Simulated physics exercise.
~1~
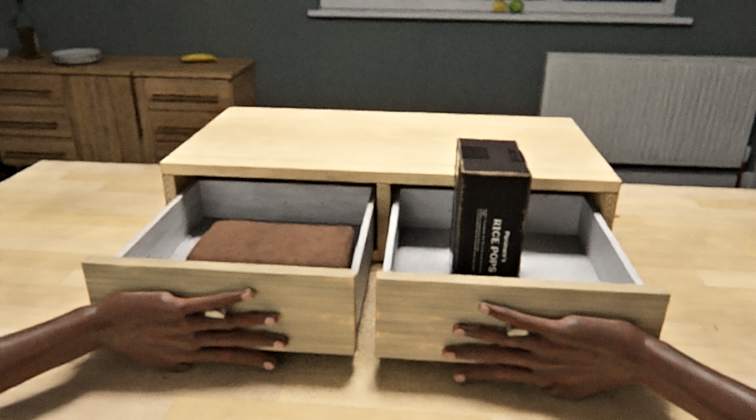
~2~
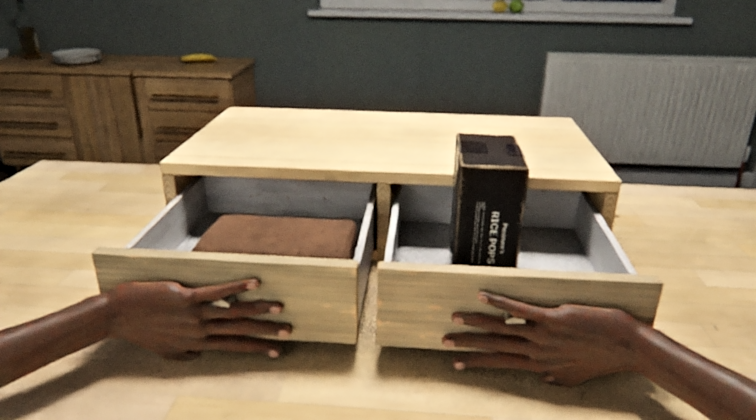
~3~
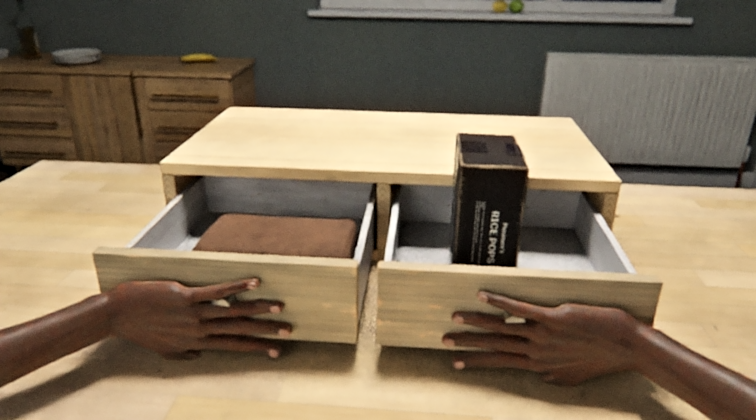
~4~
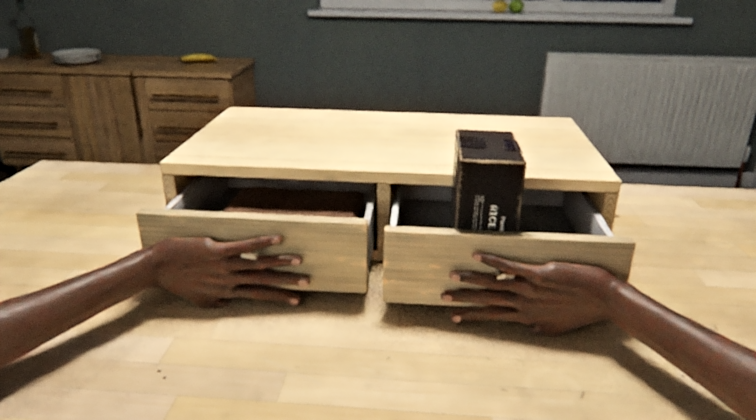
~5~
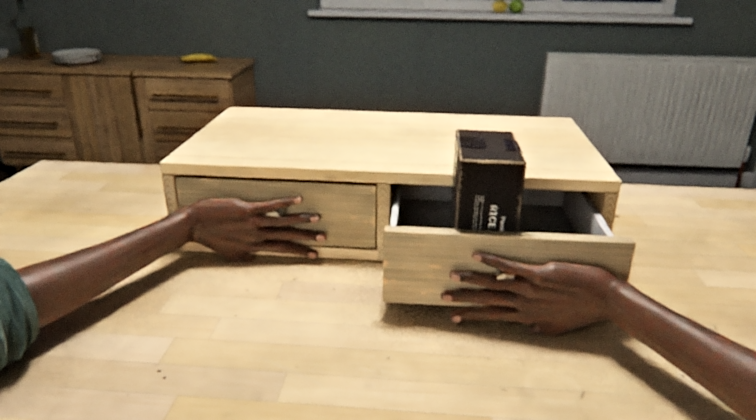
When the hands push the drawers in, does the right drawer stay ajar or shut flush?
The right drawer stays ajar with the tall black box standing in it, while the left drawer shuts flush.
Hands push two drawers; the left shuts while the right, holding a black box, stays ajar.
